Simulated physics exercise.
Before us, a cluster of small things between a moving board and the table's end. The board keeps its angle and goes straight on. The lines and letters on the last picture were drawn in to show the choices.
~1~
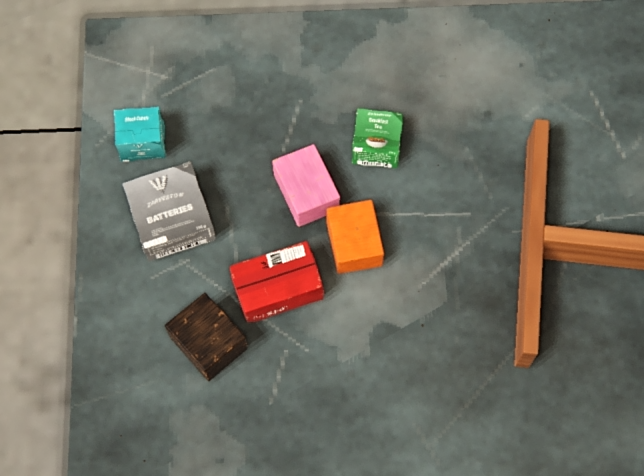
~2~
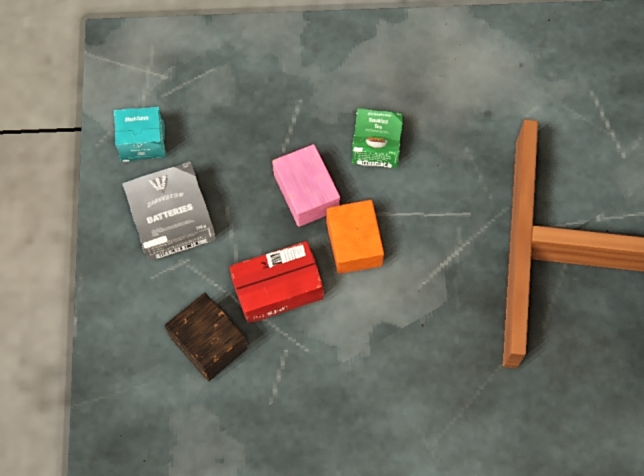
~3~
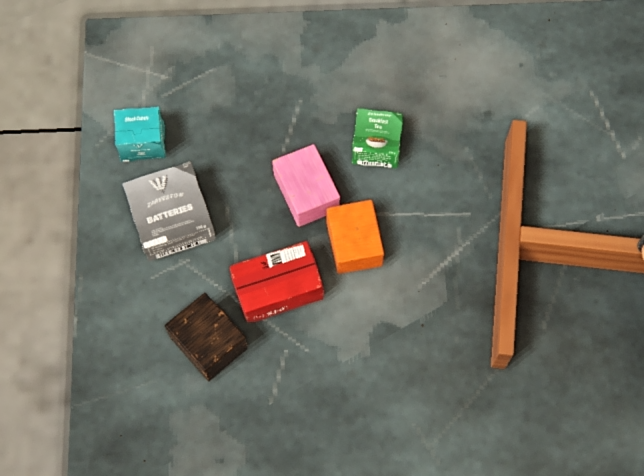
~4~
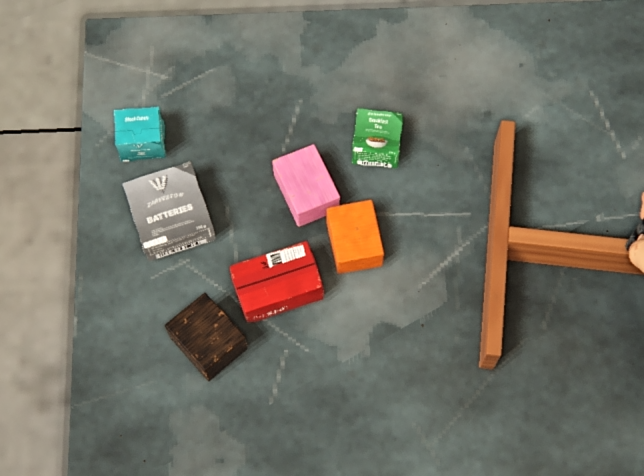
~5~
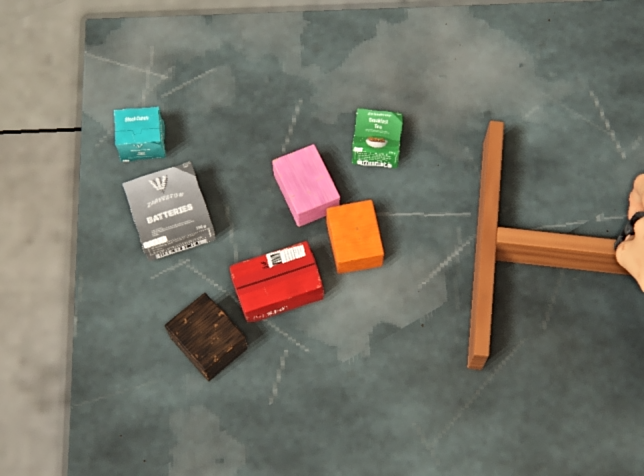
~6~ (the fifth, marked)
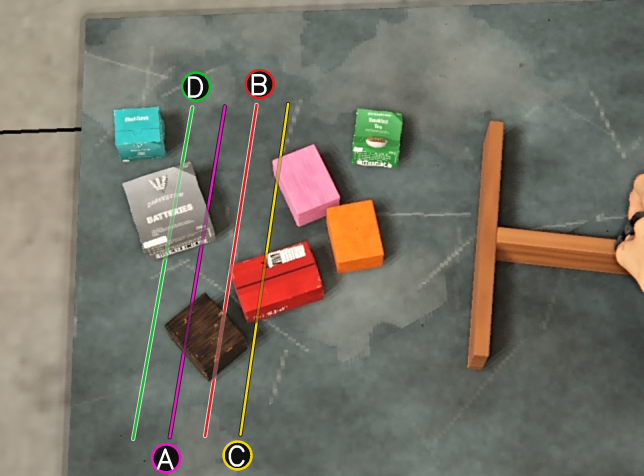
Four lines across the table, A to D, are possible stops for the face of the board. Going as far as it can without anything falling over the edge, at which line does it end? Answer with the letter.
As far as mark D.
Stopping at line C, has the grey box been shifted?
By then, no.
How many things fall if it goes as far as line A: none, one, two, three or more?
By then, none.
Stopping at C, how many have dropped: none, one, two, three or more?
The count is none.
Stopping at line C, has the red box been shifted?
Yes.
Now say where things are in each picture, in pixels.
Grey box (169, 212); black block (207, 337); pink block (306, 186), in the first frame.
Board (525, 232); turquoise packet (140, 134), in the second frame.
Board (513, 232); green packet (377, 139), in the third frame.
Board (501, 233); grey box (169, 212), in the fourth frame.
Board (490, 233); pink block (306, 186); turquoise packet (140, 134); red box (277, 283), in the fifth frame.
On the marked copy, A at (199, 263); B at (232, 261); C at (266, 260); D at (164, 264).
Taking D. A third of the way, board (374, 238); green packet (354, 135); orange block (342, 241).
Two thirds of the way, board (257, 242); grey box (163, 210); black block (187, 361).
When it is over, board (165, 246); grey box (87, 208); black block (109, 367); nothing has fallen.
As for the rest, A is safe but short; B is safe but short; C is safe but short.
